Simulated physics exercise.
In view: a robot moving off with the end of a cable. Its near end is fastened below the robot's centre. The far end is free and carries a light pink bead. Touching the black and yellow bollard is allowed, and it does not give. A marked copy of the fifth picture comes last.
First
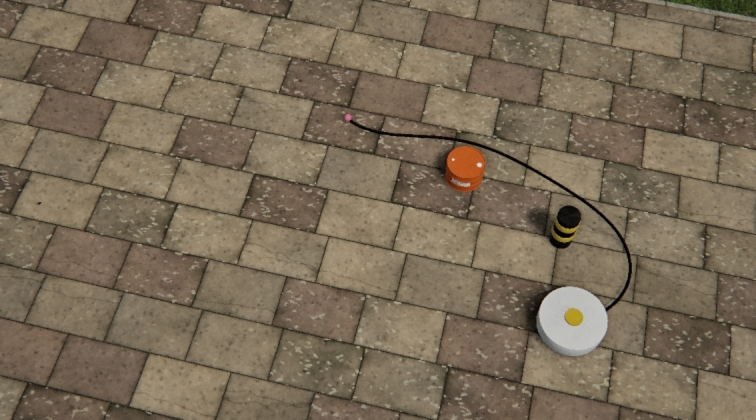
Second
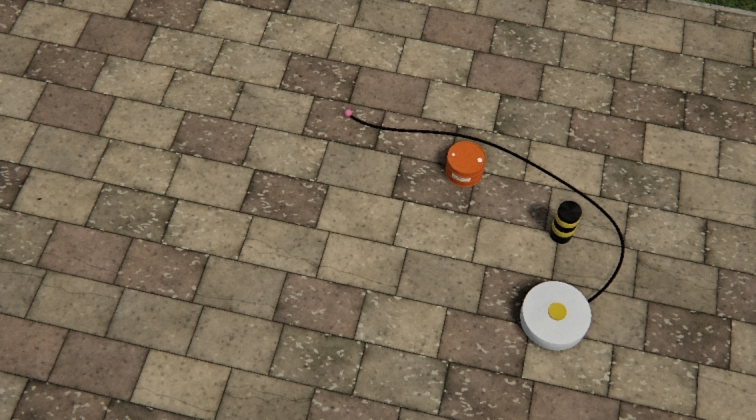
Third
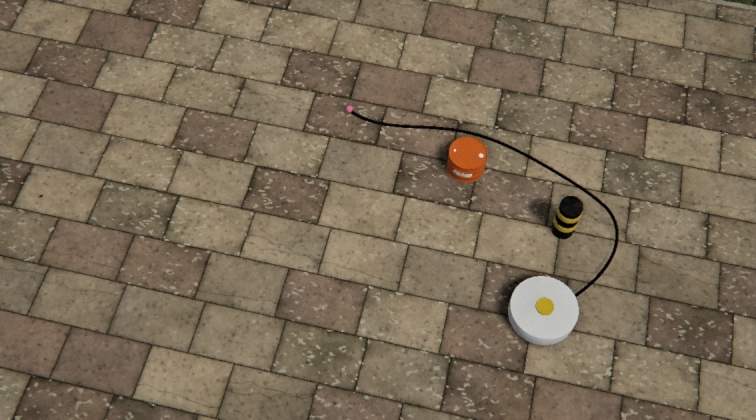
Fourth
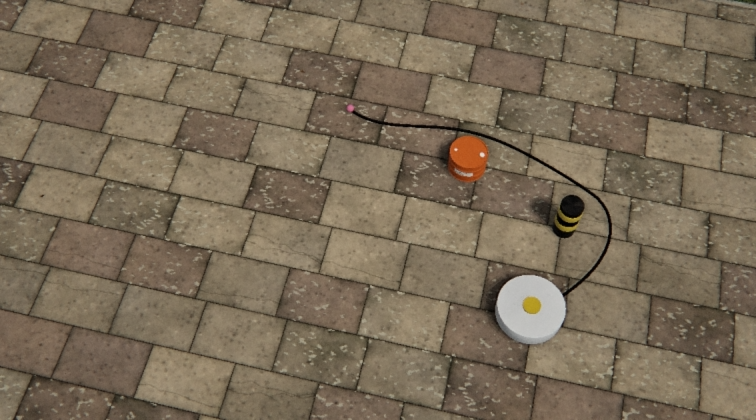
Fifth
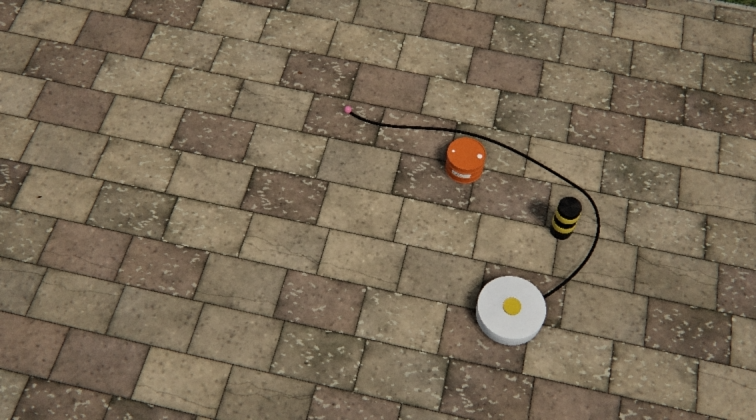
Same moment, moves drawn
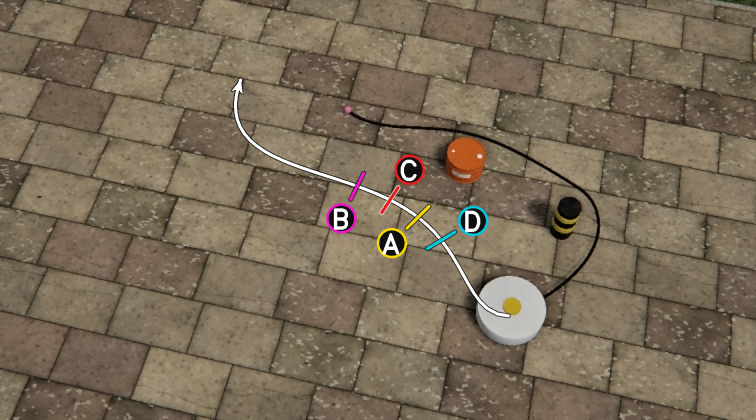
White disc-shaped robot sliding left across brick paving, drawing a black cable's curve closer to a striped bollard beyond an orange tub.
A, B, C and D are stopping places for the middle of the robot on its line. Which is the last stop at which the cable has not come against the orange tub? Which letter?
It can go as far as A.
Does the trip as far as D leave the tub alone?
Yes.
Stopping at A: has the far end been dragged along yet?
By then, no.
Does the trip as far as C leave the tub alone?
No.
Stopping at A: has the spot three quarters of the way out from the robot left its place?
No.
On the marked copy, A at (418, 217); B at (357, 186); C at (390, 200); D at (441, 240); the route from (509, 316) via (357, 186) to (241, 80).
Following A. Soon after the start, robot (471, 281), middle of the cable (546, 169), free end (348, 110).
Later, robot (447, 241), middle of the cable (546, 169), free end (348, 110).
In the end, robot (419, 212), middle of the cable (535, 181), free end (348, 110); only the bollard has been touched, if anything.
As for the rest, B brings the cable against the tub; C brings the cable against the tub; D is safe but short.
